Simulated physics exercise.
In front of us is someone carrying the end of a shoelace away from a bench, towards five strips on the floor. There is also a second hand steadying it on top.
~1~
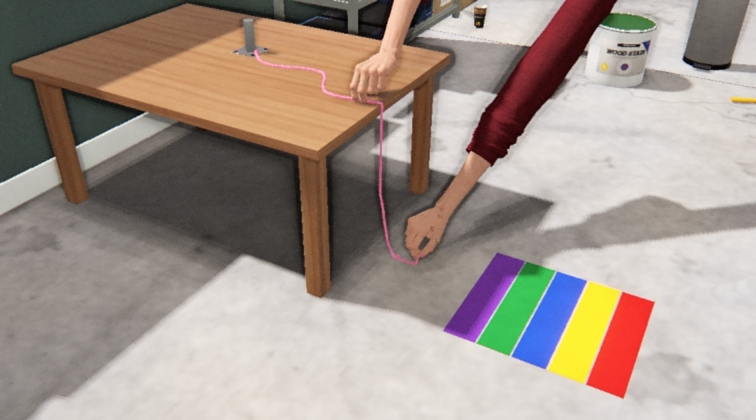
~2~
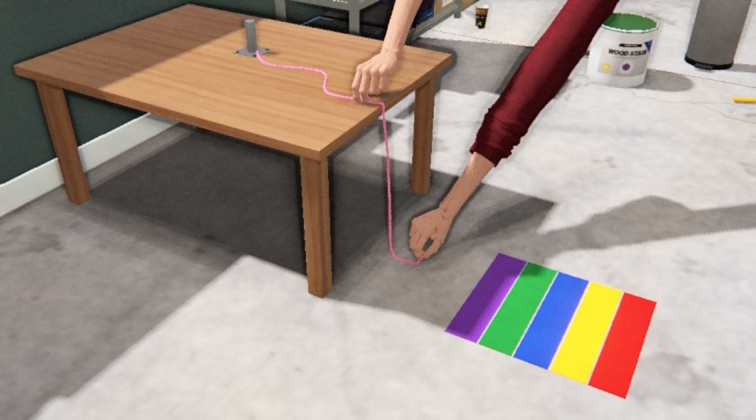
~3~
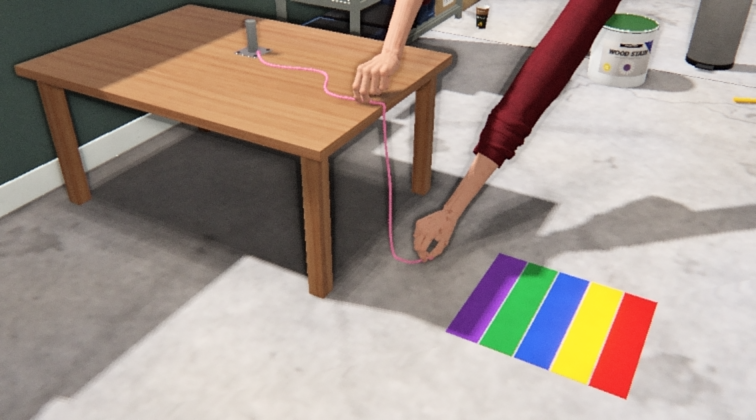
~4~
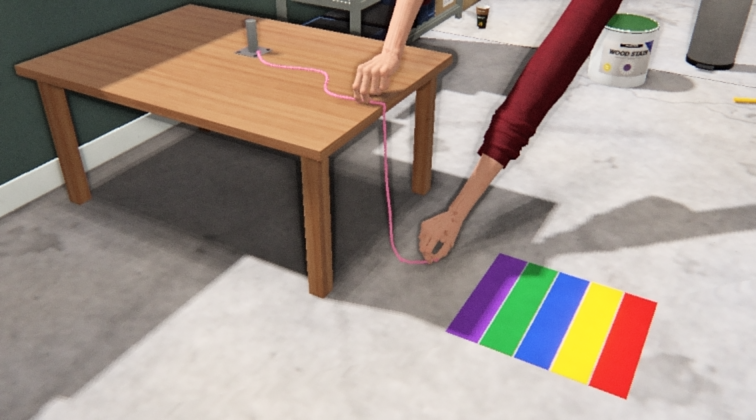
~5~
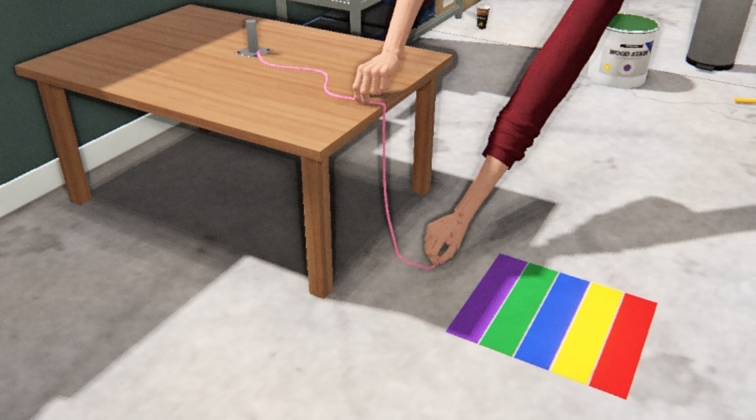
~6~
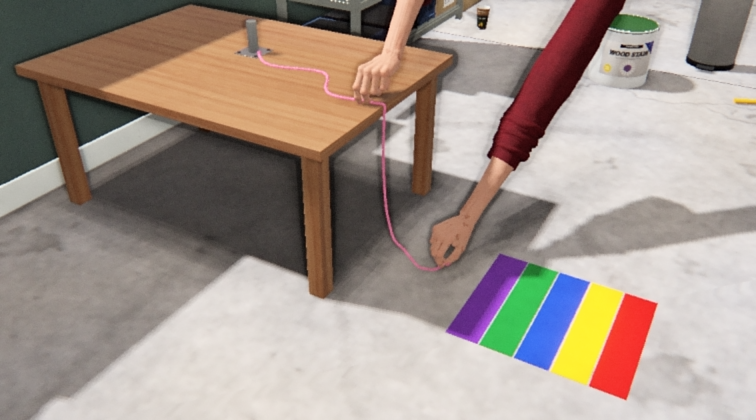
In the video, one hand rests on a pink cord at the edge of a wooden table while another hand, in a red sleeve, draws the cord's end slightly right near the floor, toward five coloured strips.
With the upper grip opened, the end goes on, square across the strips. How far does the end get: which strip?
As far as the blue strip.
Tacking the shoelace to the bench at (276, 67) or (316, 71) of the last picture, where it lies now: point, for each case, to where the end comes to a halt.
Roughly (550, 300) and (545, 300).
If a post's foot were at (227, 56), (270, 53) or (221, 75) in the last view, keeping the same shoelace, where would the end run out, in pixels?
Pixels, try by try: About (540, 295), (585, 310), (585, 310).
A little later, end near (499, 282); over purple.
Next, end near (536, 295); over green.
When it is tight, end near (559, 302); over blue. It gets as far as the blue strip.
